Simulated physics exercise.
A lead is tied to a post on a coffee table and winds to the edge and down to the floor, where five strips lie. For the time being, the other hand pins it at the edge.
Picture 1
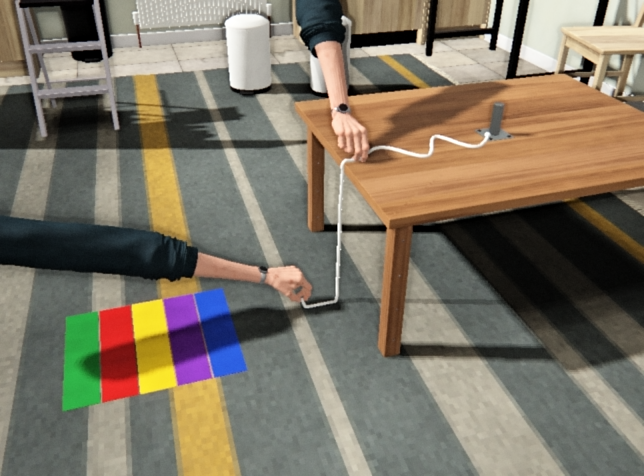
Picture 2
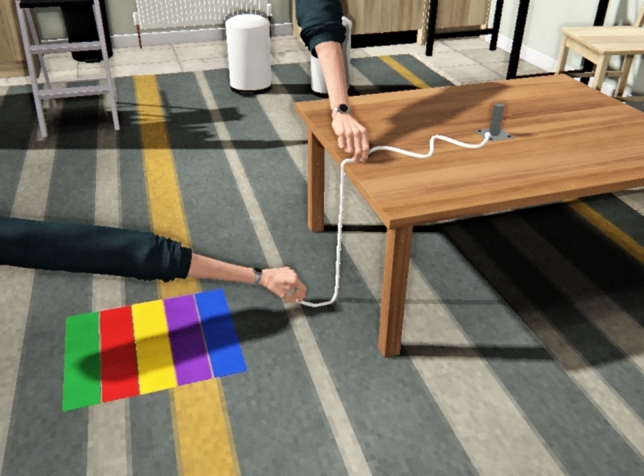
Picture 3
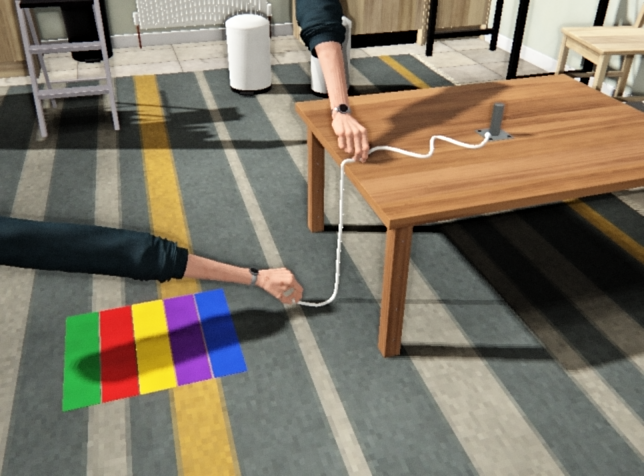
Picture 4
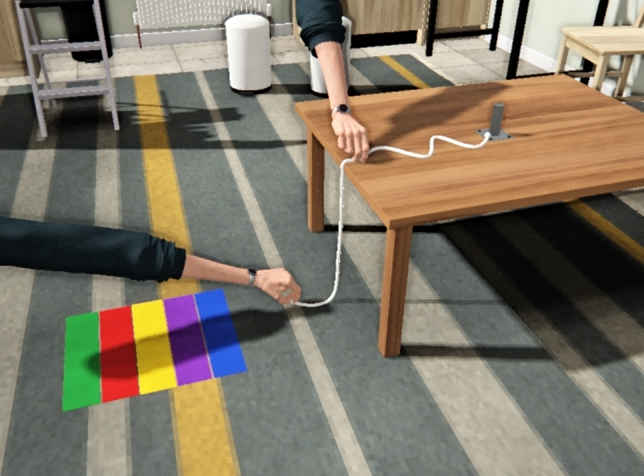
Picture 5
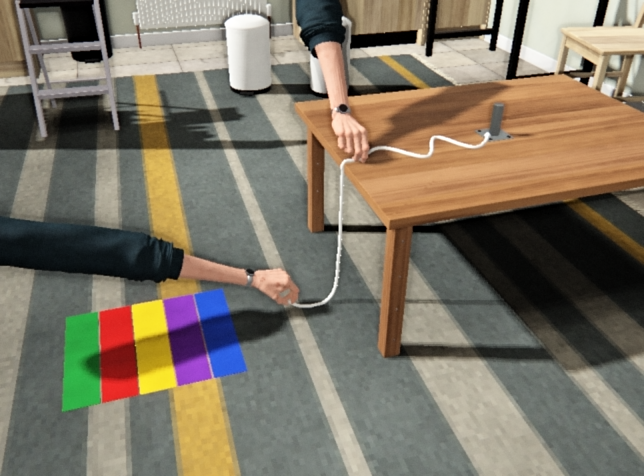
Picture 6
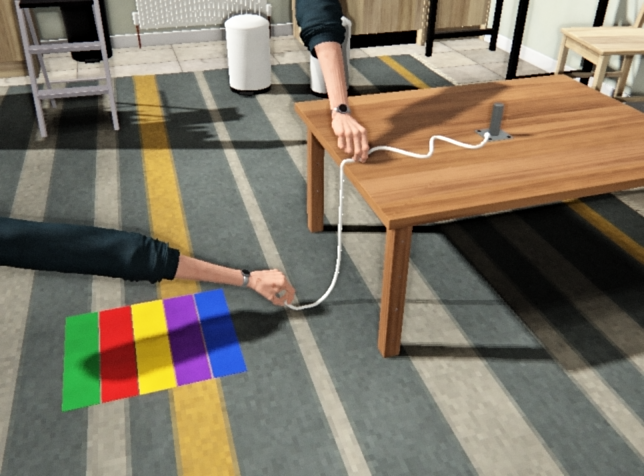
A white cord runs from a small grey post on a wooden coffee table, over the edge and down to a grey striped carpet, in a room seen from above. One hand pins it at the edge, while another reaches from the left beside green, red, yellow, purple and blue strips. The lower hand draws the cord's end slightly left, its bend rounding, while the camera stays still.
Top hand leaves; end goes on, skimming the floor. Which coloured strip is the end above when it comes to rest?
The red one.
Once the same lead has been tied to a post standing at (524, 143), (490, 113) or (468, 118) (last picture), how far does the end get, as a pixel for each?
About (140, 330), (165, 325) and (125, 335).
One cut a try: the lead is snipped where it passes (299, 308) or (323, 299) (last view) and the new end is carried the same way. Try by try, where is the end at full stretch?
Roughly (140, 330), (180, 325).
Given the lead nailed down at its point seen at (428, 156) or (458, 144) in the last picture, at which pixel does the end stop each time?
(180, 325); (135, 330).
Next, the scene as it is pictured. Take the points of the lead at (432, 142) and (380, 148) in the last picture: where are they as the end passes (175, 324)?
(405, 147), then (338, 178).
Soon after, end near (175, 324); over purple.
Then, end near (137, 332); over yellow.
At full stretch, end near (113, 336); over red. Over red.
